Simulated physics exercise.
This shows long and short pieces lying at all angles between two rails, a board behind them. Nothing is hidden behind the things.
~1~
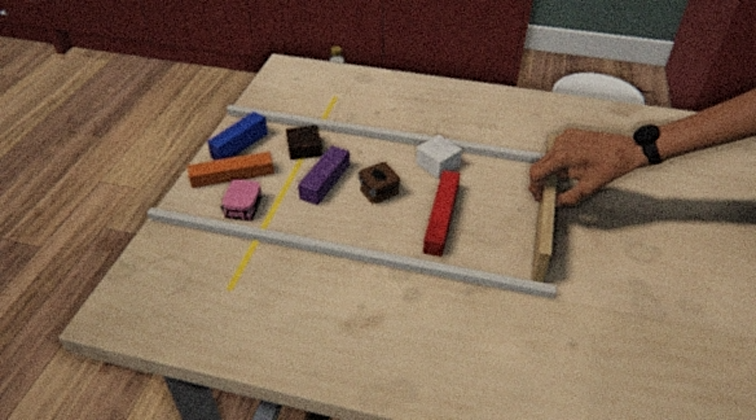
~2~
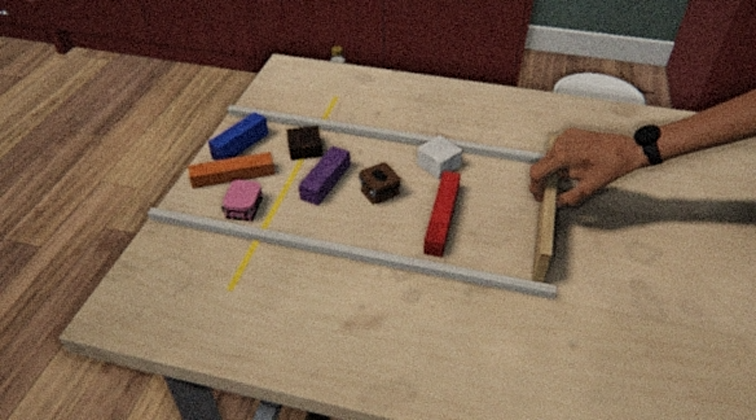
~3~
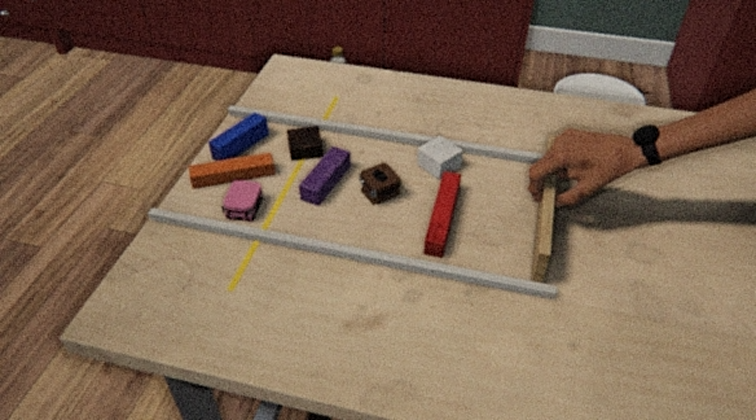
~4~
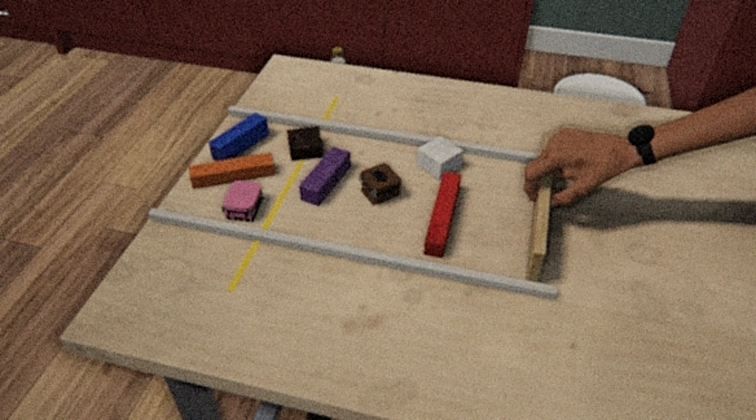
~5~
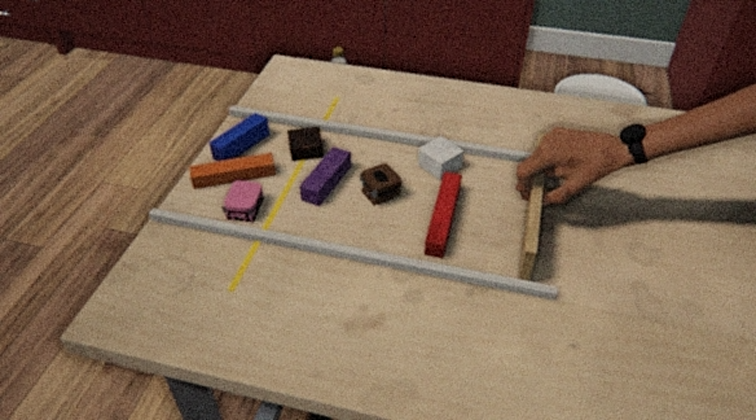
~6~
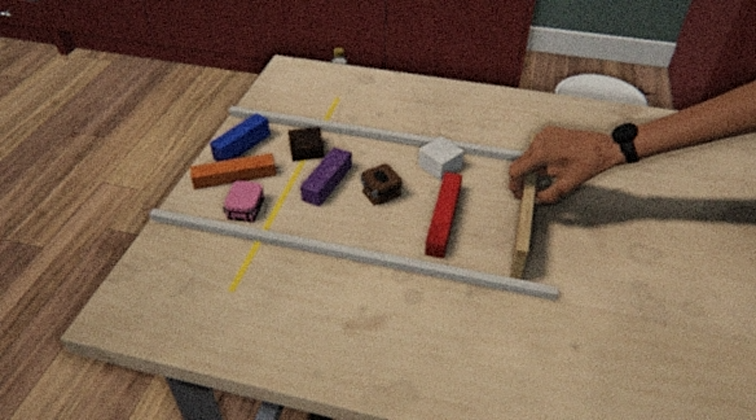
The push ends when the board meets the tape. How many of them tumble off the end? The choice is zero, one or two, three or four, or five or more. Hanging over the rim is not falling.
Outcome: The number that fall off is zero.
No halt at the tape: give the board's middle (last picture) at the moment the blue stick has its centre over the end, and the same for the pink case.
About (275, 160), and (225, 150) for the other.
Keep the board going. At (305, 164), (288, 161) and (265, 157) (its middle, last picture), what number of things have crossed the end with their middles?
It would be 0, 0 and 2.
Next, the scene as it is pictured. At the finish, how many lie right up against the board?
In contact: 2.
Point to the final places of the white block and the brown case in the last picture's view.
The white block at (294, 140), the brown case at (254, 170).
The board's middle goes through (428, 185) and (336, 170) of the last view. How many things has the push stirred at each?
At the one place 2, at the other 6.
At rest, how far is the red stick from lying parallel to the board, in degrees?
Near 0 degrees.
Soon after, none off yet; blue stick at rest near (241, 139); orange bar at rest near (234, 171); pink case at rest near (245, 202).
After that, none off yet; blue stick at rest near (240, 139); orange bar displaced a little near (226, 165); pink case at rest near (245, 202).
In the end, the number that fall off is zero.
